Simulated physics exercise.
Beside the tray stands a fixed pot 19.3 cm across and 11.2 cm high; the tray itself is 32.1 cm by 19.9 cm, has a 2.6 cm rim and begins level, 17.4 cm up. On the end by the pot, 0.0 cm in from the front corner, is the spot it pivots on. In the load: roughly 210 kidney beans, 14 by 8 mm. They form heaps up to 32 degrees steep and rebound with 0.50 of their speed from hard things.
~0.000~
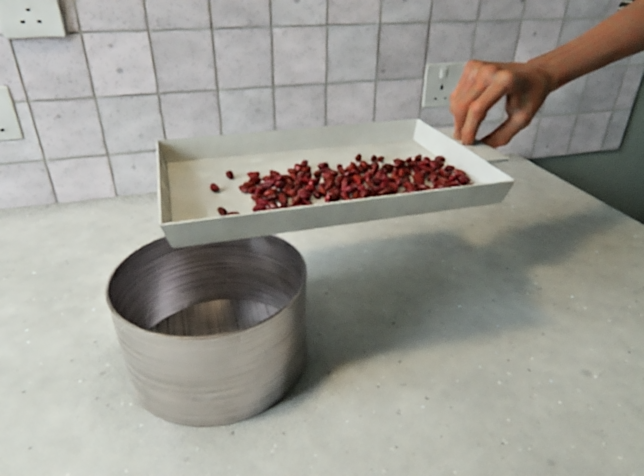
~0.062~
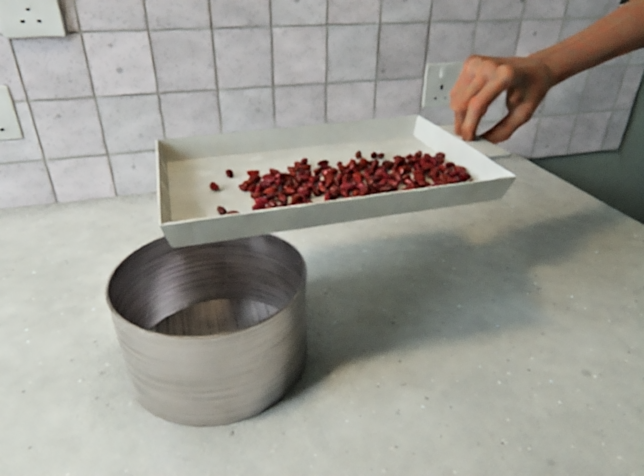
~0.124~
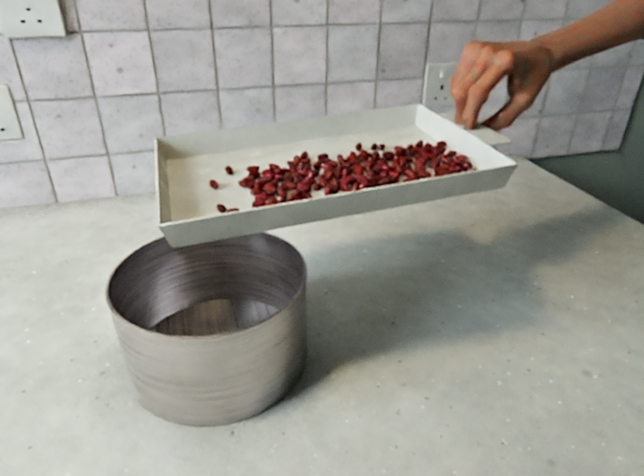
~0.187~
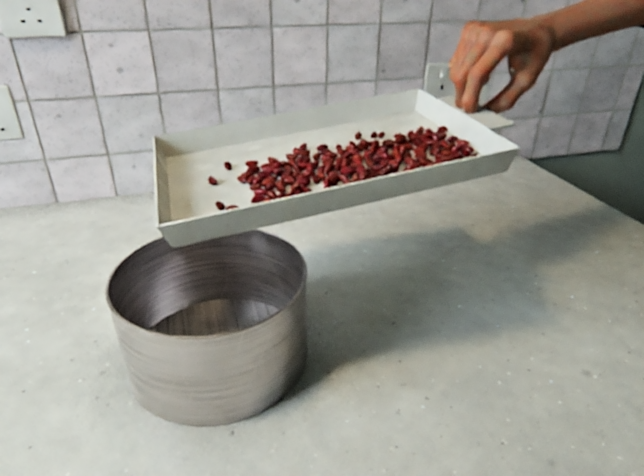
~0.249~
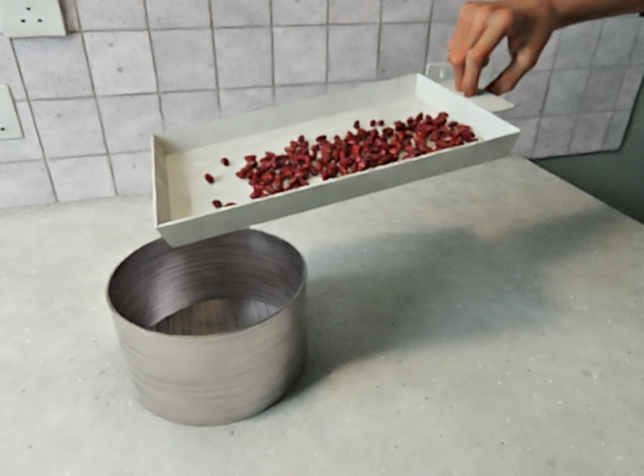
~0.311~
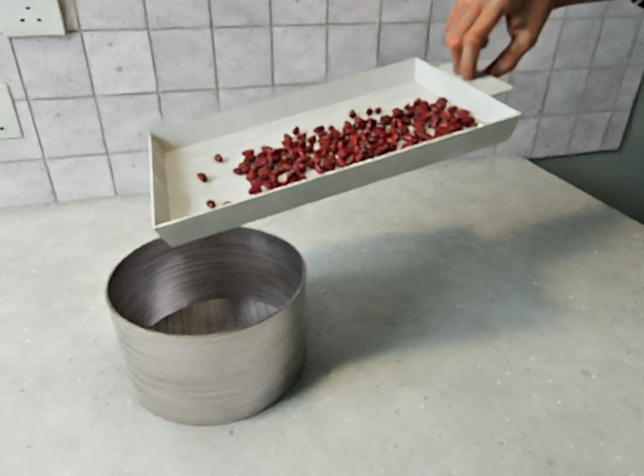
A shallow white tray scattered with dark red beans starts out nearly level above a round grey pot on a pale counter, a hand gripping its right end. The hand then lifts that end steadily, slanting the tray down toward the left, while the beans stay clustered right of its middle.
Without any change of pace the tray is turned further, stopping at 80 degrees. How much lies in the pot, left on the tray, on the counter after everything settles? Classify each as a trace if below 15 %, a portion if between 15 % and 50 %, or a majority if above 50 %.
Pot: A portion. Tray: A portion. Counter: A portion.
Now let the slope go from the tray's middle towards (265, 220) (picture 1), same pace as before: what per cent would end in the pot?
Estimate: Near 5 per cent.
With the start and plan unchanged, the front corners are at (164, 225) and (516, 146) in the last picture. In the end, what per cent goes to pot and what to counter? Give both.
The pot gets 5 and the counter 90.
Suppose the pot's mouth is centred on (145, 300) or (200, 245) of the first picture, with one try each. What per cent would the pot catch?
First try around 60 %, second around 10 %.
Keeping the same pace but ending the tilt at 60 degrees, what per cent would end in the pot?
10 percent.
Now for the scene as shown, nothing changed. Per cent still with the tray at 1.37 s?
Of the load, some 85 percent.
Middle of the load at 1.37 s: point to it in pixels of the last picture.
Around (152, 194).
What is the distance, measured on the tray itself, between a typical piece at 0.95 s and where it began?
Displacement on the tray: Roughly 15 cm.
After 0.95 s, tilt 44 degrees; the tray holds 100 %, the pot 0 %.
Then, at 1.37 s, tilt 65 degrees; the tray holds 85 %, the pot 5 %.
After 1.88 s, tilt 80 degrees; the tray holds 55 %, the pot 20 %.
In the end, at 3.3 s, pot 35 %, tray 30 %, counter 35 %.
